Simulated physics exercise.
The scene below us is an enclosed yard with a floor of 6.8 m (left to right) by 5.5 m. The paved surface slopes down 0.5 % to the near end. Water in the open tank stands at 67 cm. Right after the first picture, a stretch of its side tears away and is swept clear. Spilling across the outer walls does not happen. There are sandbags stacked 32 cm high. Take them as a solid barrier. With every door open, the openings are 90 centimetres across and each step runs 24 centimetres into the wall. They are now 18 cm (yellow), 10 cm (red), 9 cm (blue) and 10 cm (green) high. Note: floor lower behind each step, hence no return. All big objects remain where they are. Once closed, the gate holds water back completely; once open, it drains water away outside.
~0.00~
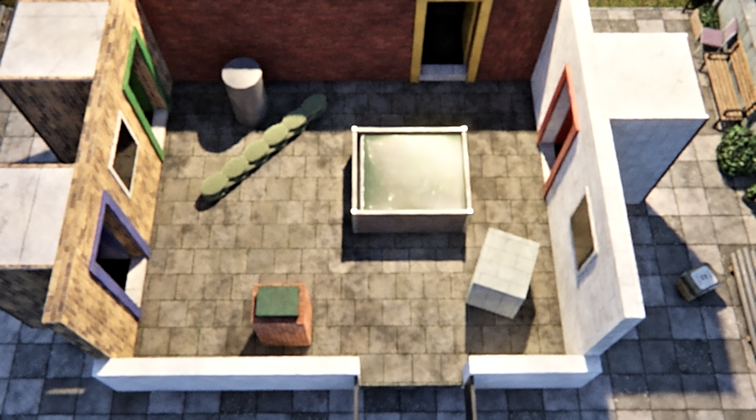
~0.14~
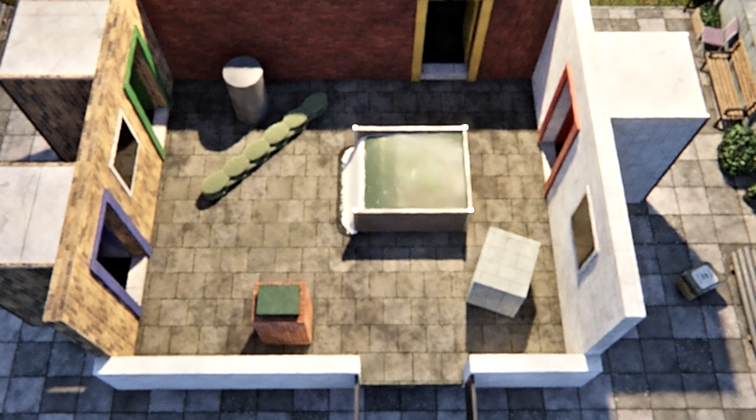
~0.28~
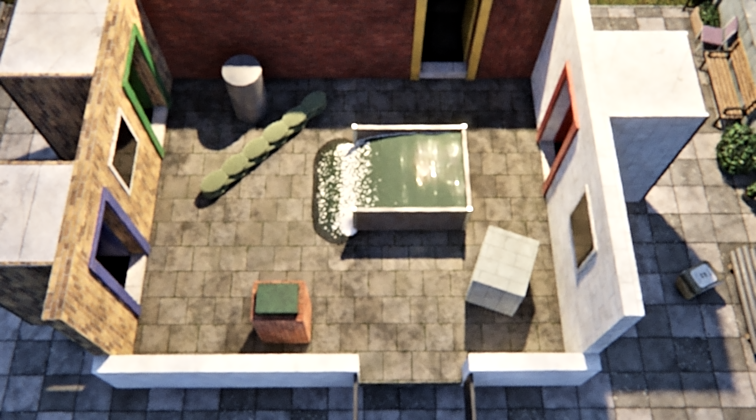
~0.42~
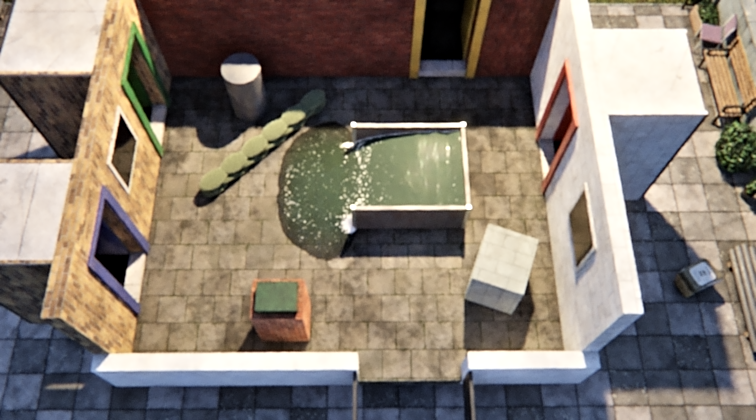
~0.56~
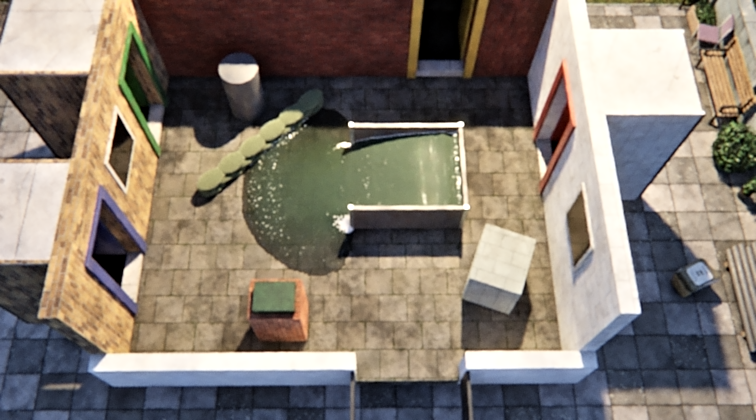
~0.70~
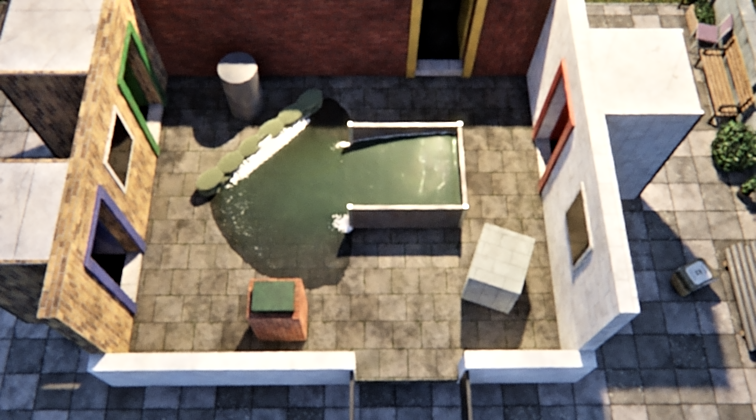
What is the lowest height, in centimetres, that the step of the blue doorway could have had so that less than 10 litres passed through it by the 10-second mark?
About 25 cm.
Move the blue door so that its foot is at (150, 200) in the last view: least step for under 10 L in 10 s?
It needs about 13.5 cm.
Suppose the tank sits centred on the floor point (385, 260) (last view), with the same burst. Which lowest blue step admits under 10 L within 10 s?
Some 31 cm.
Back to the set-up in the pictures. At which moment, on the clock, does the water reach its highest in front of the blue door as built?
Peak: Close to 2.0 s.
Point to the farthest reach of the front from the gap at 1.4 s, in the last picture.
Lab note: Front tip approx. (140, 278).
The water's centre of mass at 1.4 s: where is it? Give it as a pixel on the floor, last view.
Approximately (331, 192).
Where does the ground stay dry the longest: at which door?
The red door.
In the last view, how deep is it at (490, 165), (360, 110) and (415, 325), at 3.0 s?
About 0, 3 and 0 cm.
After 1.4 s water covers 25 % of the floor, deepest (35 cm) near (268, 163); 10 cm at the blue door, 0 litres in over its 9 cm step.
After 3.0 s water covers 45 % of the floor, deepest (42 cm) near (127, 366); 20 cm at the blue door, 117 litres in over its 9 cm step.
After 10.0 s water covers 95 % of the floor, deepest (8 cm) near (458, 277); 6 cm at the blue door, 202 litres in over its 9 cm step.
At the blue door as built, the water arrived by 1.4 s and peaked near 25 cm at 2.0 s.
Run again over the same 10 s with other heights there, 23 litres in over 22.5 cm, 0 litres over 30.5 cm. The limit of 10 litres is kept from about 25 cm up.
